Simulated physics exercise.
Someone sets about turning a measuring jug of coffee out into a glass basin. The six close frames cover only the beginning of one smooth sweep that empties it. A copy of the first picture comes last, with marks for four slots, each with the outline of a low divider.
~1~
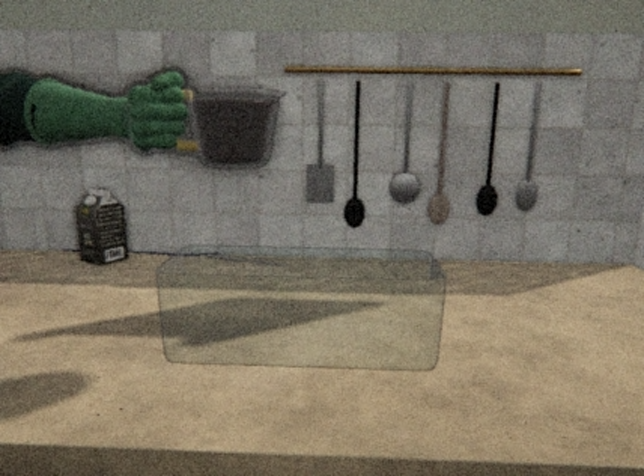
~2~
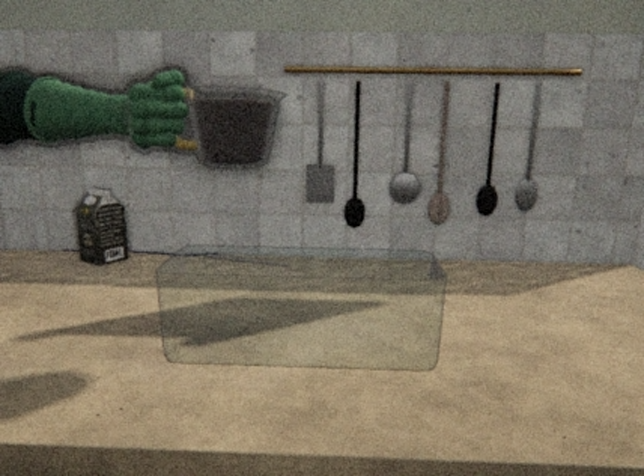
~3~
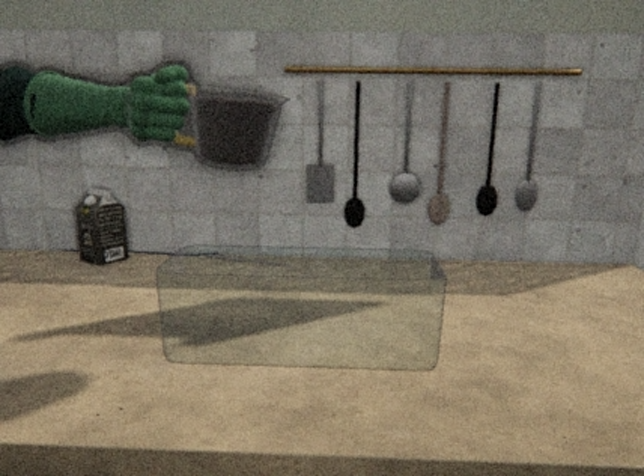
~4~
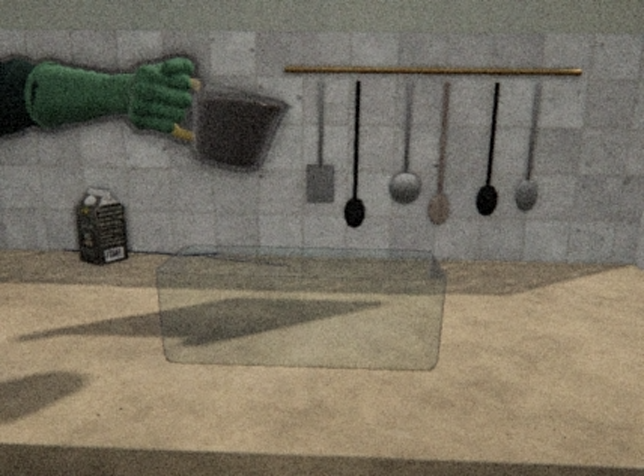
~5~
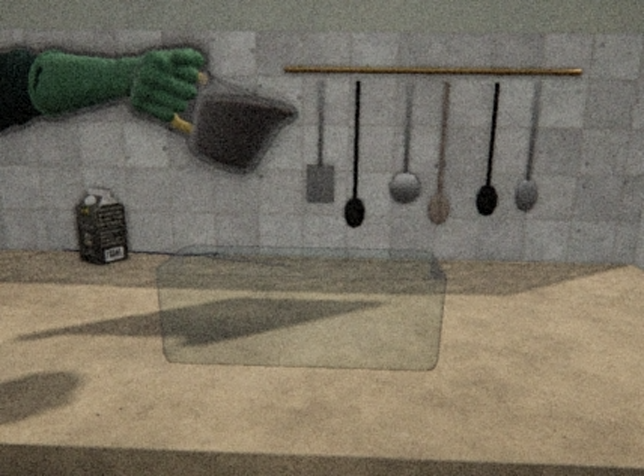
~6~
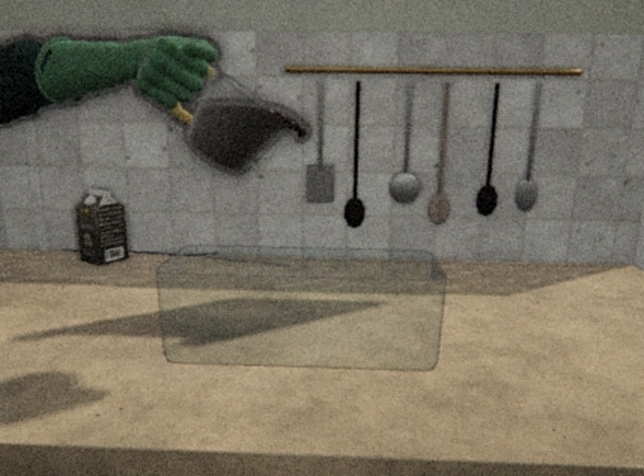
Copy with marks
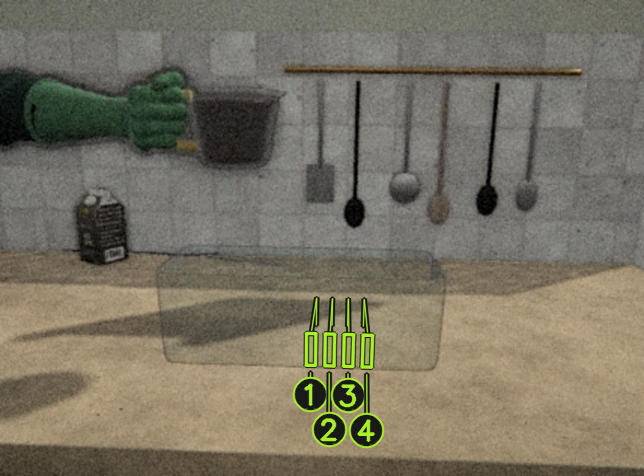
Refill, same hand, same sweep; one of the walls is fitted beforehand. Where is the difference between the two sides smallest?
2 beats the others.
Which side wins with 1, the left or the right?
More ends on the right.
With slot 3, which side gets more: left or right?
The left one.
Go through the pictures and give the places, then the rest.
Upright, lip at (286, 92); basin from (165, 359) to (437, 368); nothing has left yet.
Upright, lip at (287, 94); nothing has left yet.
Tipped about 6°, lip at (289, 99); nothing has left yet.
Tipped about 14°, lip at (292, 106); nothing has left yet.
Tipped about 23°, lip at (295, 117); nothing has left yet.
Tipped about 35°, lip at (295, 130); coffee is over the lip, down to (302, 135).
On the marked copy, 1 at (310, 372); 2 at (329, 373); 3 at (348, 373); 4 at (366, 374).
With 1, about 24 % ends left of the wall and 75 % right of it.
With 2, about 50 % ends left of the wall and 49 % right of it.
With 3, about 80 % ends left of the wall and 16 % right of it; 4 % is lost outside.
With 4, about 90 % ends left of the wall and 6 % right of it; 4 % is lost outside.
